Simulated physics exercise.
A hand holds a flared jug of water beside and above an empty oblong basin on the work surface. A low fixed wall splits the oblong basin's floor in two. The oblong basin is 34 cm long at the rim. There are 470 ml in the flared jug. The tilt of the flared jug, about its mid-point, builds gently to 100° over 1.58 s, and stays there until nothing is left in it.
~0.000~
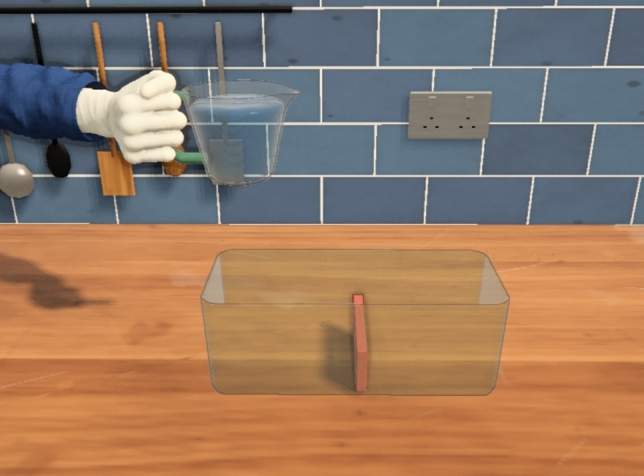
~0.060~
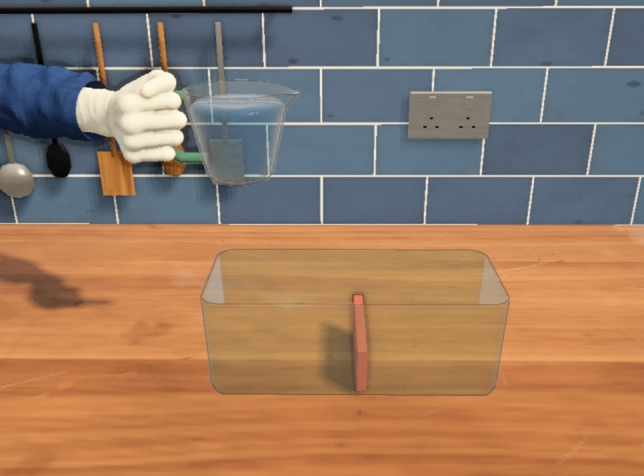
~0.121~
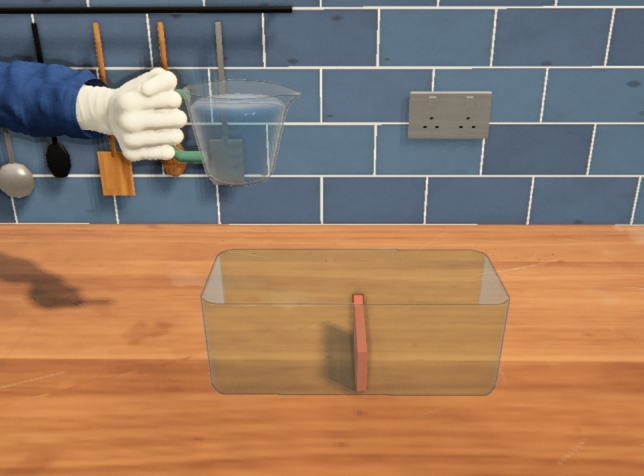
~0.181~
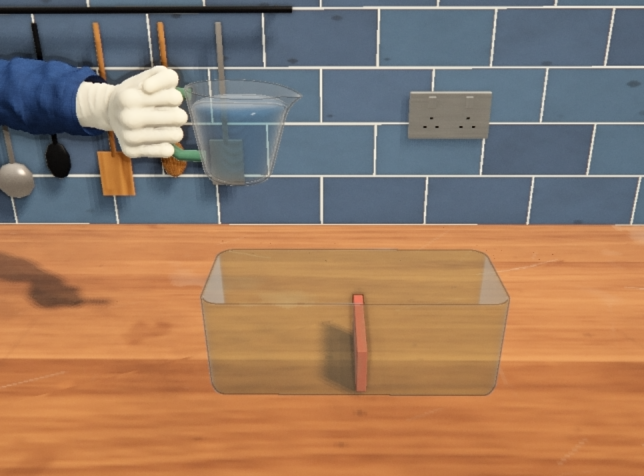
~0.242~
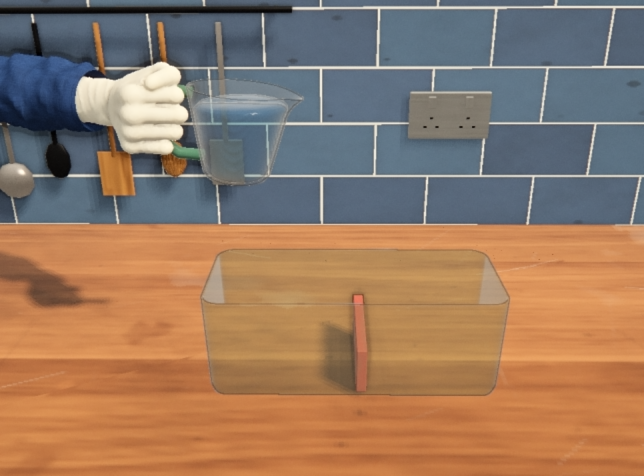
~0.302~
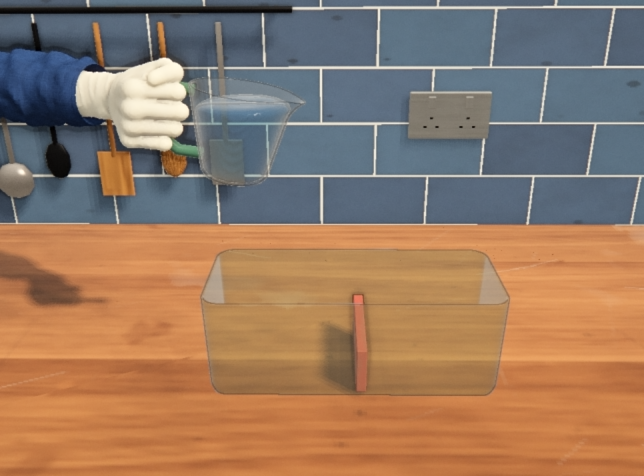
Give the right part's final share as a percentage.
About 60 per cent.
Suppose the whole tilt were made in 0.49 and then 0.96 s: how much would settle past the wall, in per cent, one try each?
In turn about 30 and 50 per cent.
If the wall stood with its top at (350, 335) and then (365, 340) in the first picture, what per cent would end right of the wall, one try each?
In turn about 75 and 55 per cent.
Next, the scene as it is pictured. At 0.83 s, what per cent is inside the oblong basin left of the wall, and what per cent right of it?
Some 1 per cent left and 6 right.
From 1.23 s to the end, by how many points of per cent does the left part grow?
Near 26 in a hundred.
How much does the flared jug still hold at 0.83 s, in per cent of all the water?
Near 72 in a hundred.
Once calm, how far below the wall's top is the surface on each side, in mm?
Some 50 mm on the left and 44 mm on the right.
By 0.83 s the tilt is 54° and 73 per cent is still to pour, 1 is left of the wall and 6 right of it.
By 1.23 s the tilt is 88° and 17 per cent is still to pour, 12 is left of the wall and 52 right of it.
By 1.64 s the tilt is 100° and 0 per cent is still to pour, 38 is left of the wall and 59 right of it.
By 2.08 s the tilt is 100° and 0 per cent is still to pour, 39 is left of the wall and 59 right of it.
At rest 39 per cent lies left of the wall, 60 right of it and 2 outside.
